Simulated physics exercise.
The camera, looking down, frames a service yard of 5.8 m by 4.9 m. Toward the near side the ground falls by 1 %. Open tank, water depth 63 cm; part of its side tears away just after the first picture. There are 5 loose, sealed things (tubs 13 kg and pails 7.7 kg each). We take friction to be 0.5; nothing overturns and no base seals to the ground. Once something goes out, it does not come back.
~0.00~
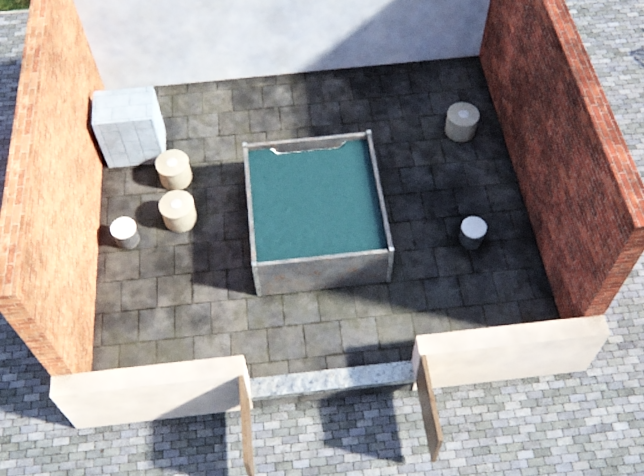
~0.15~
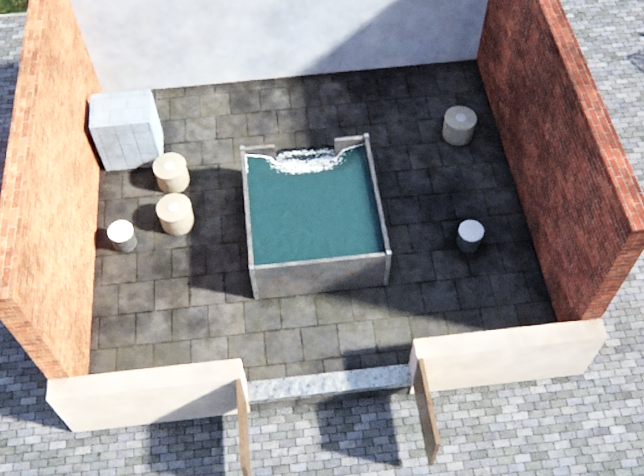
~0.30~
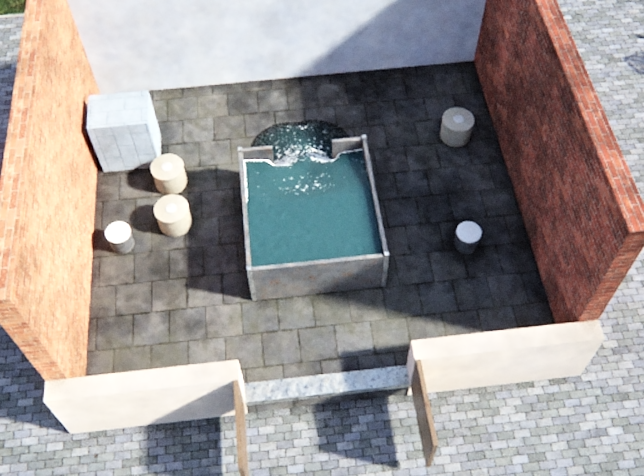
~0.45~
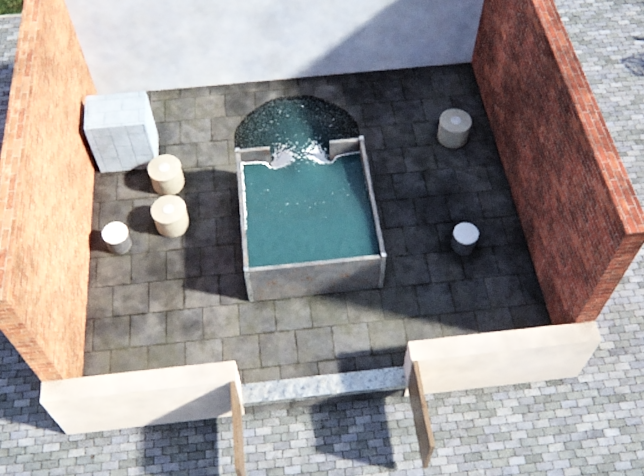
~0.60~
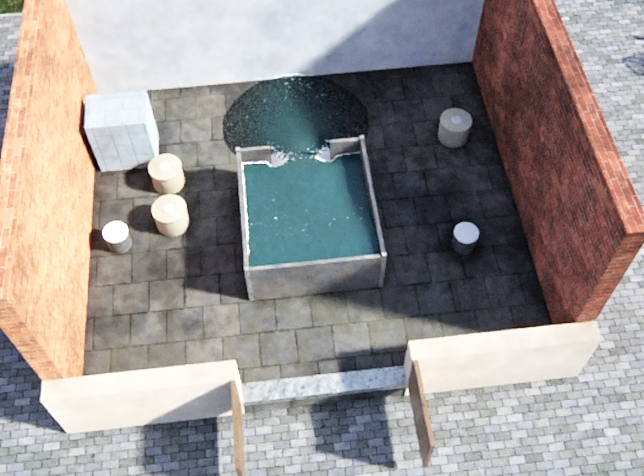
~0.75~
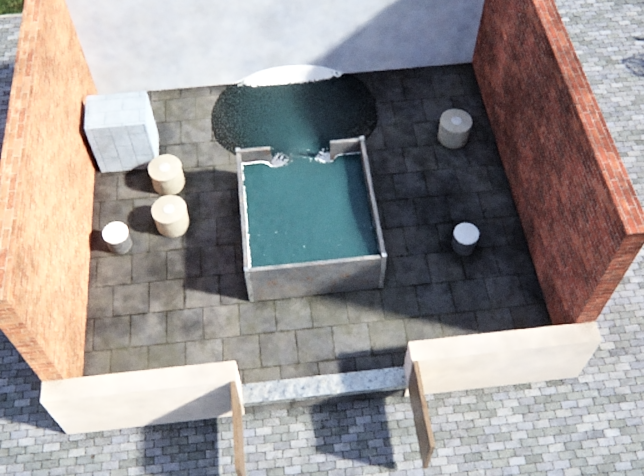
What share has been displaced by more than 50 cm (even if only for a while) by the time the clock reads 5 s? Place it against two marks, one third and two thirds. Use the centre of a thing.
The share is in the bottom band.
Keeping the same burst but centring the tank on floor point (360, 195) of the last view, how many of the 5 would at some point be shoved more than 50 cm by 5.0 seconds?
That gives 2 of them.
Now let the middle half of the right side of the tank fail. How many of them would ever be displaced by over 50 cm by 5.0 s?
Then the count would be 2.
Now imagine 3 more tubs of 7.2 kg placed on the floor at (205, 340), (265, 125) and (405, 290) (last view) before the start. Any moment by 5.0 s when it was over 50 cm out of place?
First falls shy, second exceeds it, third falls shy.
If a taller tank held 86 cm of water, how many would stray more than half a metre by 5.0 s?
With that change, 2 of them.
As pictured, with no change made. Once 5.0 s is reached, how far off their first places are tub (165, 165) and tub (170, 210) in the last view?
10 cm and 0 cm.
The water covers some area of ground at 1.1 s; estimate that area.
Some 8.0 m2 of it.
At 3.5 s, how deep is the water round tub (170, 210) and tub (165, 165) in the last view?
About 0 and 3 cm.
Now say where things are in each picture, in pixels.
A tub at (176, 204), on the bottom; a tub at (172, 162) rests on the ground; 3.0 m2 under water; 0 of 5 have shifted, in the first frame.
A tub at (174, 207), on the bottom; a tub at (169, 166), on the bottom; 3.5 m2 under water; 0 of 5 have shifted, in the second frame.
A tub at (171, 208), on the bottom; a tub at (167, 167), on the bottom; 4.2 m2 under water; 0 of 5 have shifted, in the third frame.
A tub at (168, 209) rests on the ground; a tub at (164, 167), on the bottom; water covers 5.1 m2; 0 of 5 have shifted, in the fourth frame.
A tub at (169, 208), on the bottom; a tub at (165, 167), on the bottom; 6.0 m2 under water; 0 of 5 have shifted, in the fifth frame.
A tub at (169, 209) rests on the ground; a tub at (165, 167), on the bottom; 6.7 m2 under water; 0 of 5 have shifted, in the sixth frame.
After 1.1 s 0 of 5 are over 50 cm from their spots; 0 afloat.
After 2.2 s 0 of 5 are over 50 cm from their spots; 0 afloat.
After 3.5 s 0 of 5 are over 50 cm from their spots; 0 afloat.
After 5.0 s 1 of 5 are over 50 cm from their spots, and 1 have been at some point; 0 afloat.
